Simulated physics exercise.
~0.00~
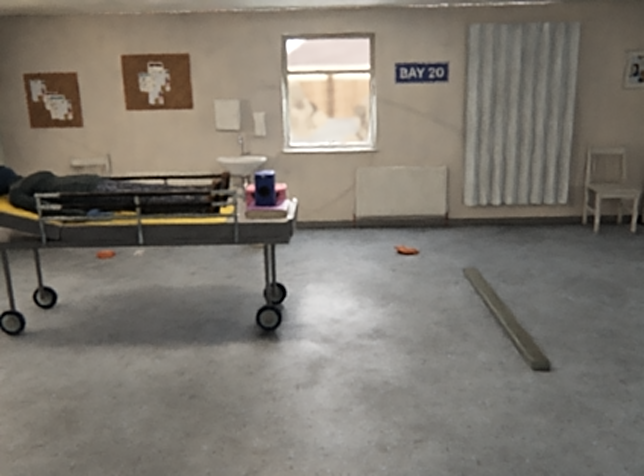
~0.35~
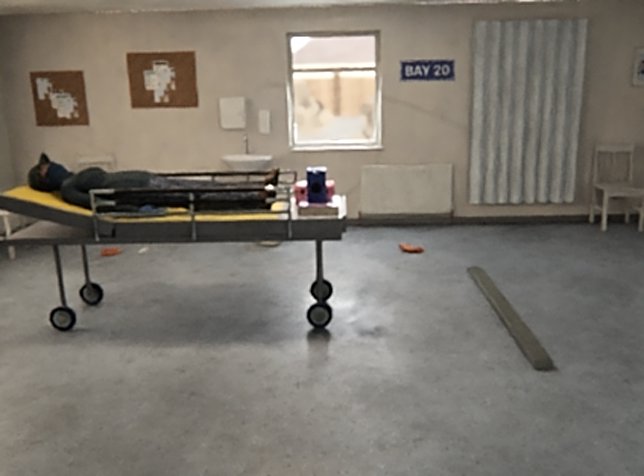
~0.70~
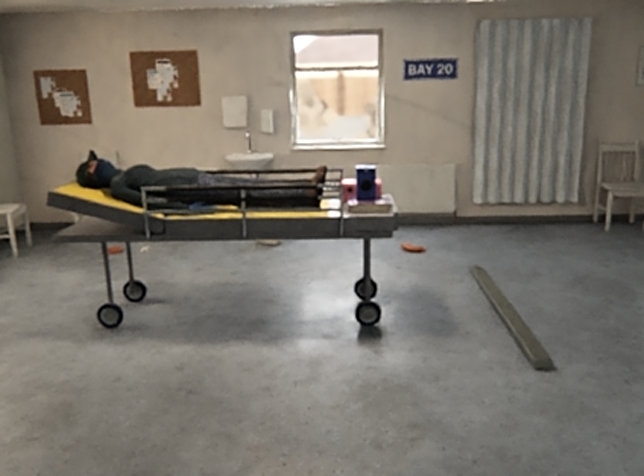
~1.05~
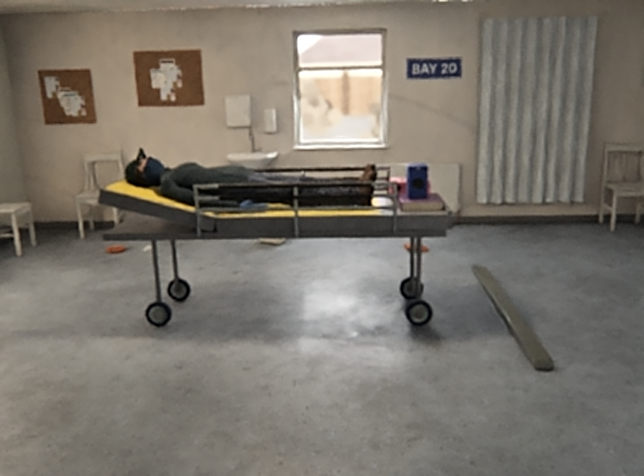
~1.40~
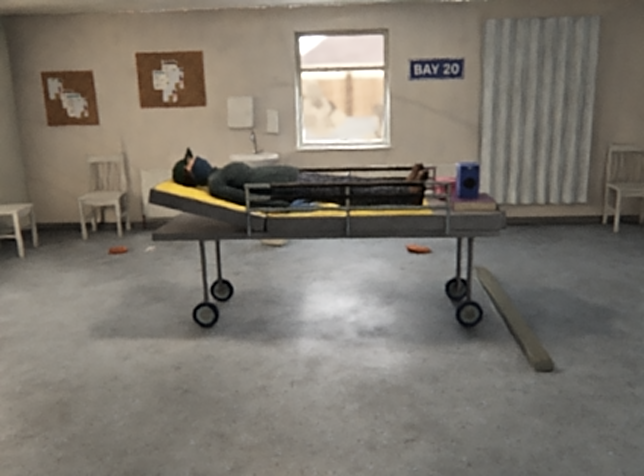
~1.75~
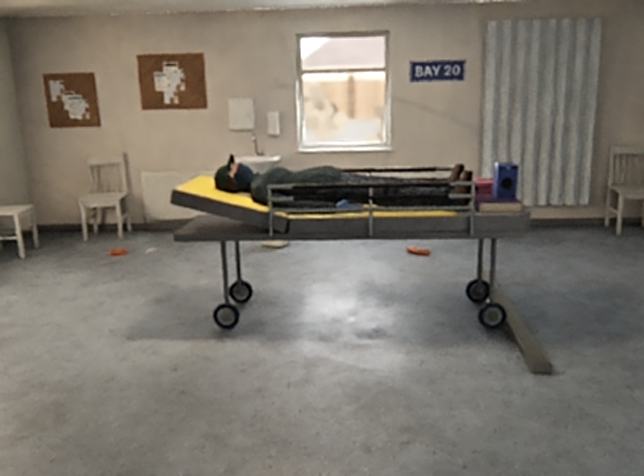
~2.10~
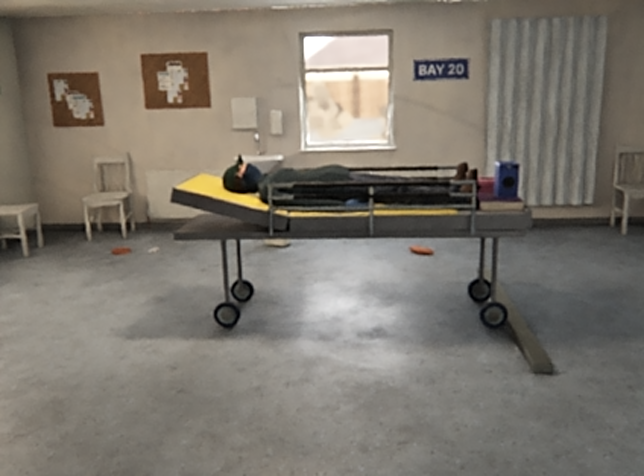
A wheeled hospital trolley with a yellow mattress rolls from left to right across a grey-floored ward, seen side-on from across the room. A limp person in dark clothes lies on it behind low rails, head raised at the left, with an upright blue box, a pink case and something flat by the feet. Behind are pinboards, a window, a blue bay sign and a pale curtain. The trolley nears a long low strip on the floor at the right and halts there, staying level. The person slides slightly toward the foot end, and everything remains aboard, the blue box still upright.
